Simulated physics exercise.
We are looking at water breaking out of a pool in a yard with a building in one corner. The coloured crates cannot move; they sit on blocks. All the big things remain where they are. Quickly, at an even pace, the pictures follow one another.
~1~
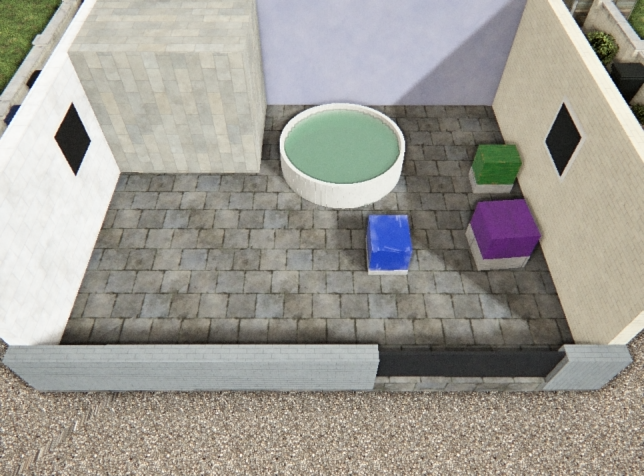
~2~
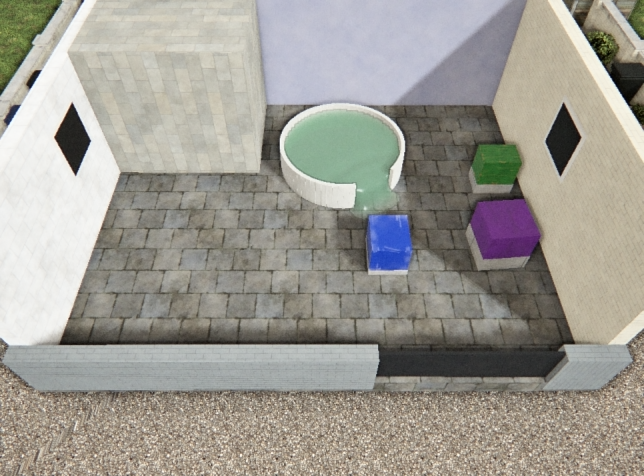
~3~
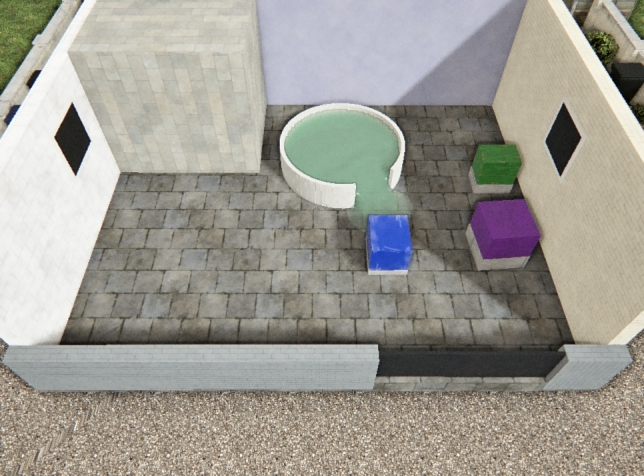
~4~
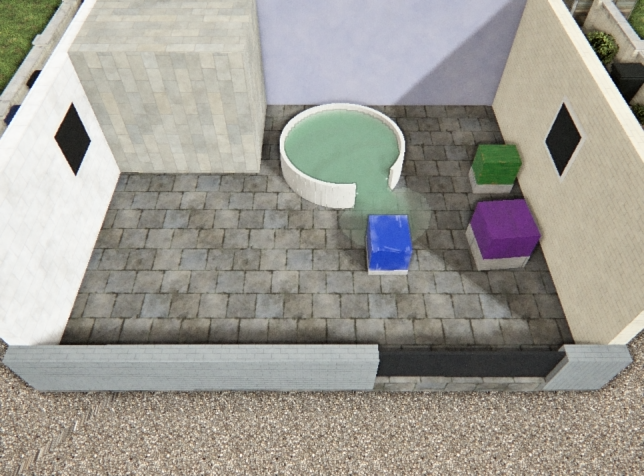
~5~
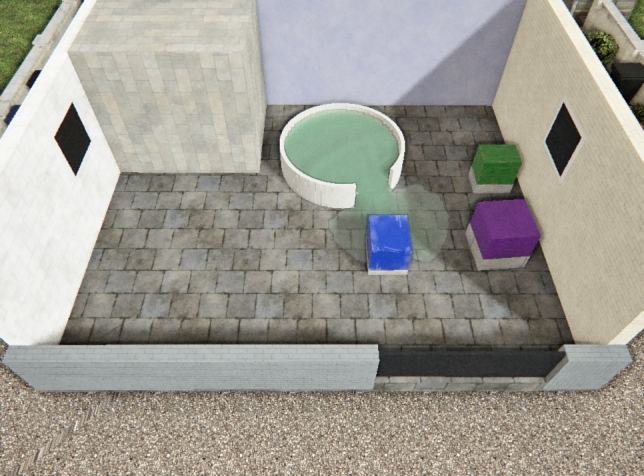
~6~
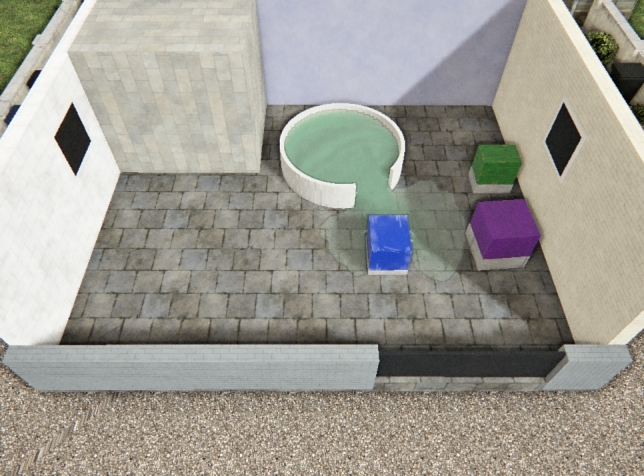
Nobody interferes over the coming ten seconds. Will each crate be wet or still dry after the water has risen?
At the end, the green crate is left alone by the water. The purple crate is left alone by the water. The blue crate is lapped by the water.
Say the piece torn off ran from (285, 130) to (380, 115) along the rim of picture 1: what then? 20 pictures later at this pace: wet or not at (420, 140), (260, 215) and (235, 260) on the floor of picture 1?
In sequence: Inundated, inundated, inundated.
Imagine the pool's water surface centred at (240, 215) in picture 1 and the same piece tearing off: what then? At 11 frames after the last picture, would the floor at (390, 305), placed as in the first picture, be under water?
By that frame the spot is drenched.
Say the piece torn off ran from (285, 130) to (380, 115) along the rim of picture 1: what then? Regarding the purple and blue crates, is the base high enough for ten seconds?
Note: Purple one is left dry; blue one is left dry.
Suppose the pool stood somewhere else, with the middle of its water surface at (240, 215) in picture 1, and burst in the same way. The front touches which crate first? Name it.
First comes the one in blue.
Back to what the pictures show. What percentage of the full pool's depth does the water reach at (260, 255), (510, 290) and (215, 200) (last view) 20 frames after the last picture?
Respectively 4, 4 and 2 per cent.
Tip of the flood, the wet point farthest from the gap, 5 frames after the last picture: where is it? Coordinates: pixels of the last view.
Pixel estimate: (522, 333).
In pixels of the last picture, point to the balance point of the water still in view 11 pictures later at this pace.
Near (369, 191).
A moment on, water covers 15 % of the floor; the green crate water round its plinth, the purple crate water round its plinth, the blue crate water round its plinth.
Next, water covers 30 % of the floor; the green crate water round its plinth, the purple crate water round its plinth, the blue crate water round its plinth.
Then, water covers 45 % of the floor; the green crate water round its plinth, the purple crate water round its plinth, the blue crate water round its plinth.
Later, water covers 65 % of the floor; the green crate water round its plinth, the purple crate water round its plinth, the blue crate water round its plinth.
In the end, water covers 95 % of the floor; the green crate stayed above the water, the purple crate stayed above the water, the blue crate was topped.
